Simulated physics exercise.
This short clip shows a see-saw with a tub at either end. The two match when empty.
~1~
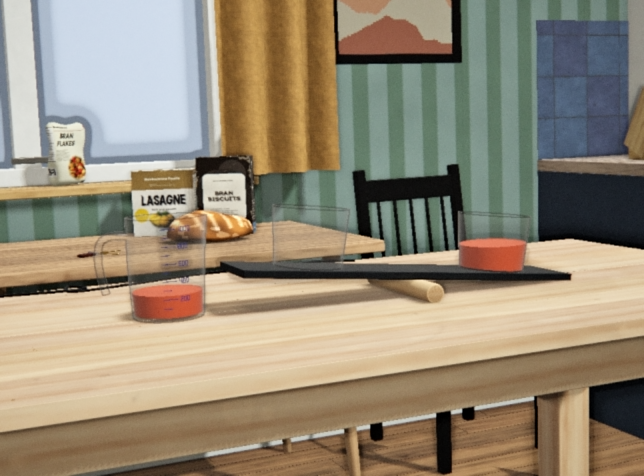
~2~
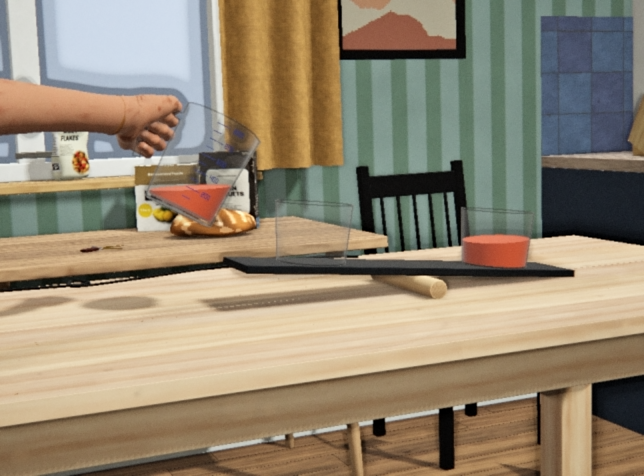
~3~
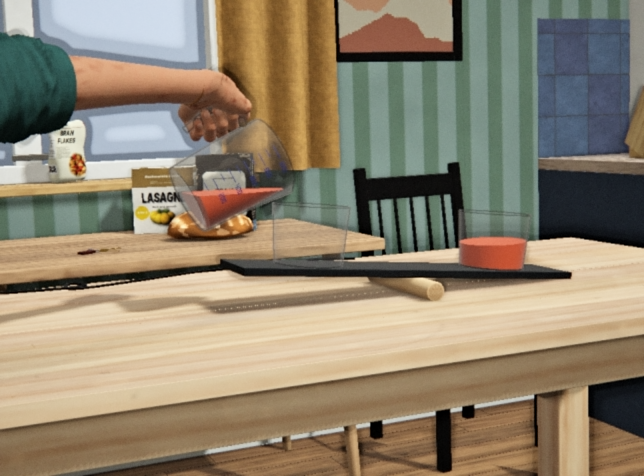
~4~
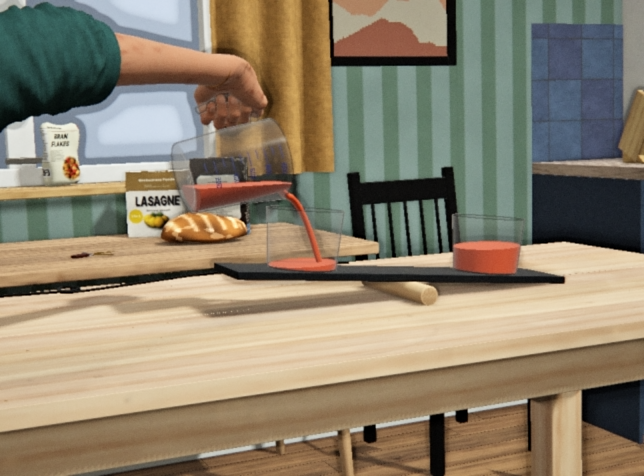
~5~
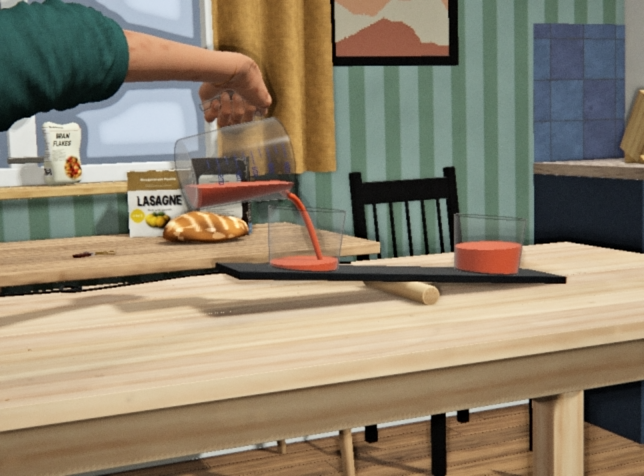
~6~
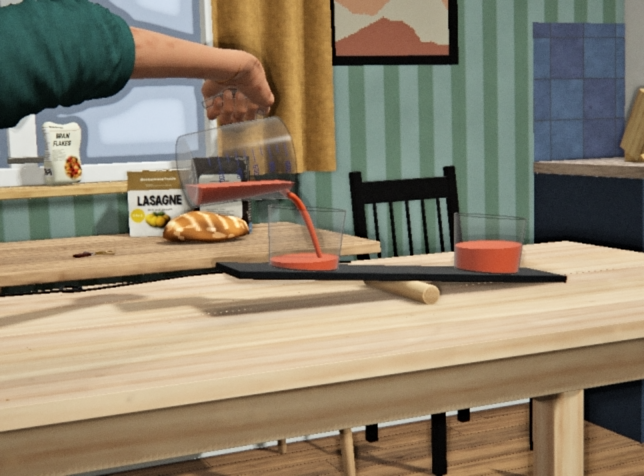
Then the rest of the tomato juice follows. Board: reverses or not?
Unchanged.
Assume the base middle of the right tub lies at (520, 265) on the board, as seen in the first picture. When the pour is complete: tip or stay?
Judgement: It won't budge.
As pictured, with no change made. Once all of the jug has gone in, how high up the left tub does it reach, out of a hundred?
Level: Some 30 %.
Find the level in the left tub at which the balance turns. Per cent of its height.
I reckon close to 45 in a hundred.
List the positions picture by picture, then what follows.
In the first frame, at the start; jug (166, 264) about a quarter full; left tub (309, 236) empty, raised; right tub (493, 240) about half full, on the low side.
In the second frame, a hand has the jug; rolling pin (435, 289); left tub (312, 231) empty.
In the third frame, the jug is tipped; jug (234, 175) tipped 65° with all of its load; left tub (310, 233) empty.
In the fourth frame, the stream is running; rolling pin (426, 295); left tub nearly empty, surface at (302, 264); right tub about half full, surface at (487, 246).
In the fifth frame, the stream is running; jug (236, 165) tipped 80° with about three quarters of its load; left tub (305, 237) nearly empty.
In the sixth frame, the stream is running; rolling pin (428, 295); left tub nearly empty, surface at (304, 259); right tub about half full, surface at (488, 245).
Shortly, the left tub is about a quarter full; the board leans as before.
Then, the left tub is about a third full; the board leans as before.
At the finish, the left tub is about a third full; the board leans as before.
